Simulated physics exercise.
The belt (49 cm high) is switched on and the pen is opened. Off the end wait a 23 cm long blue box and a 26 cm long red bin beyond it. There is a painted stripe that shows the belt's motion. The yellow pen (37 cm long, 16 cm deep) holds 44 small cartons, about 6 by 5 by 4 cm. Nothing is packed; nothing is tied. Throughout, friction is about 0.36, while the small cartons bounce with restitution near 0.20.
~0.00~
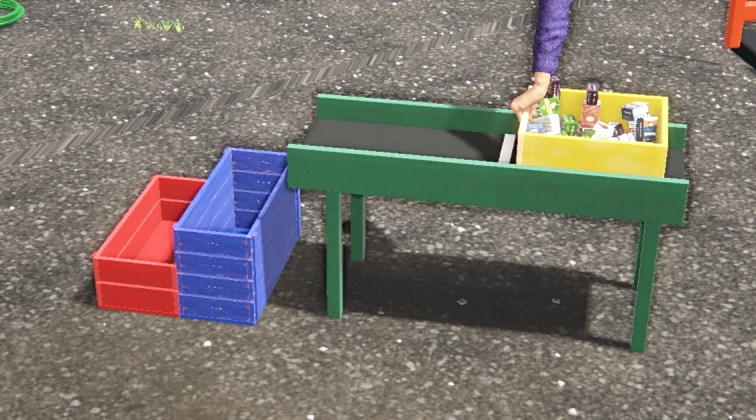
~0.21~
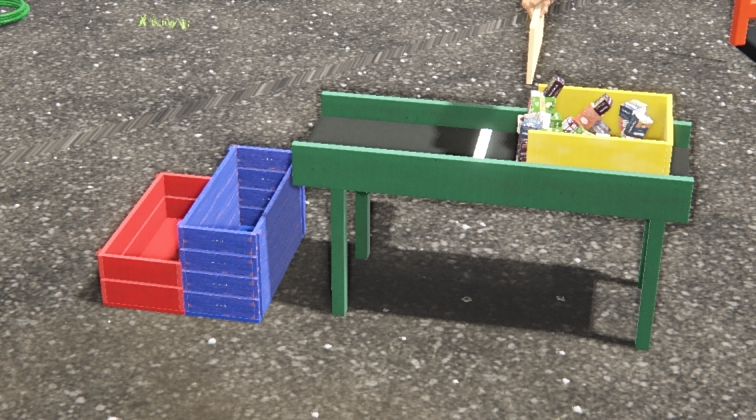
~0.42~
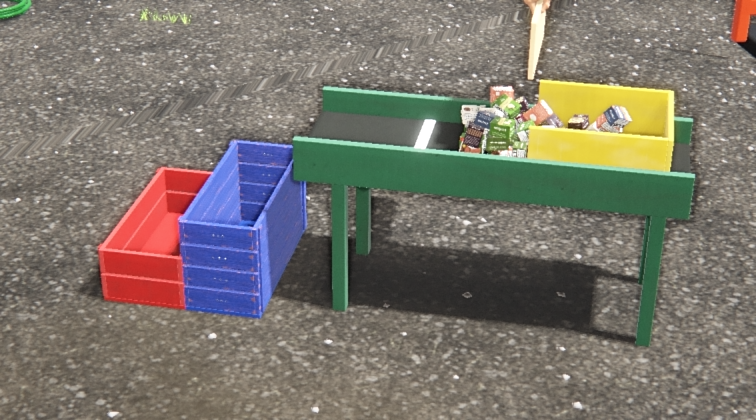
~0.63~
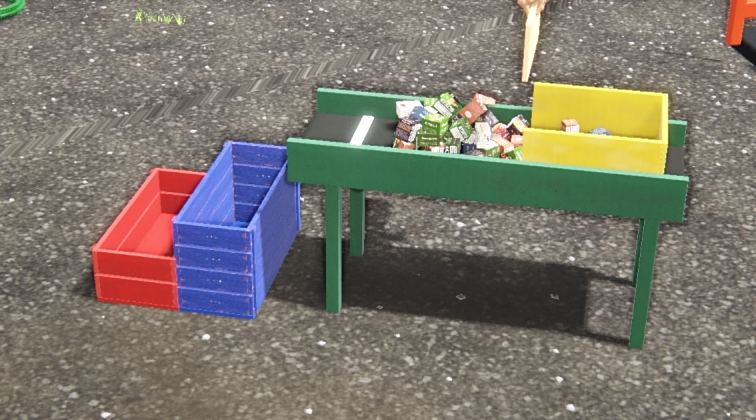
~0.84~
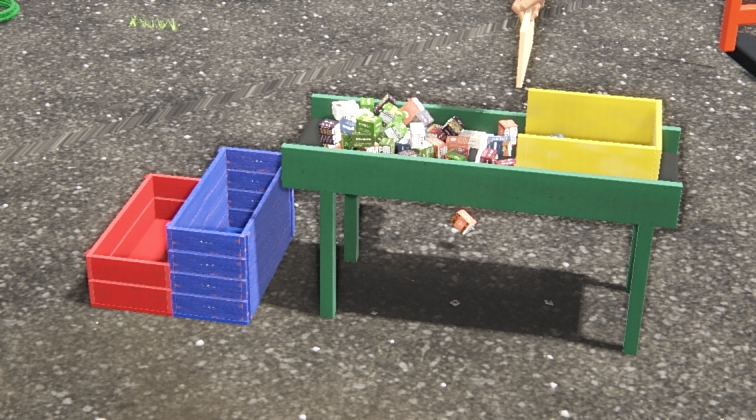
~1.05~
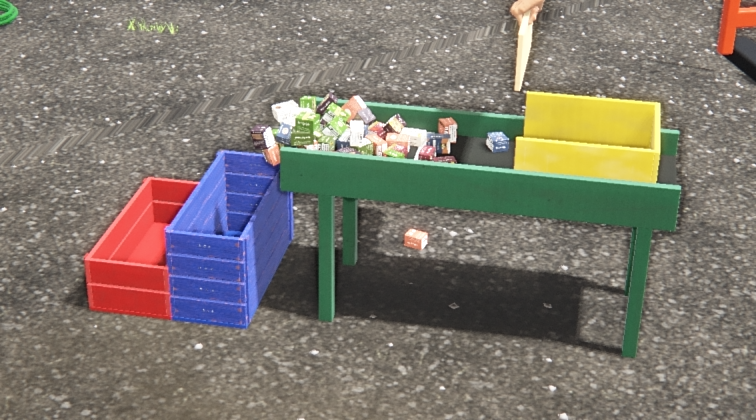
On dark, speckled pavement, a hand drew back from a yellow pen on a green-framed belt, and small cartons streamed out leftward behind a white stripe, one dropping over the near side.
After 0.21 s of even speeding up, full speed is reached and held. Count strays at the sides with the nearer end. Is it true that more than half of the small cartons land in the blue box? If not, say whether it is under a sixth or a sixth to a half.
True, more than half do.
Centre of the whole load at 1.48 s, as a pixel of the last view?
(233, 222).
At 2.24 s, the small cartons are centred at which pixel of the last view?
Estimated centre in the last picture: (233, 262).
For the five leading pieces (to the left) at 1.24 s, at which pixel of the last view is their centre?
Near (226, 206) in pixels.
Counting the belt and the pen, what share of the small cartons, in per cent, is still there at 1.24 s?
Roughly 40 per cent.
After 1.24 s, 5 in the blue box, 18 on the belt, 1 on the ground short of the blue box and 20 in the air.
After 1.48 s, 29 in the blue box, 5 on the belt, 1 on the ground short of the blue box and 9 in the air.
After 1.81 s, 42 in the blue box, 1 on the ground short of the blue box and 1 in the air.
When it is over (at 2.24 s), 43 in the blue box and 1 on the ground short of the blue box. Asked share, 43 of 44, 98 per cent.
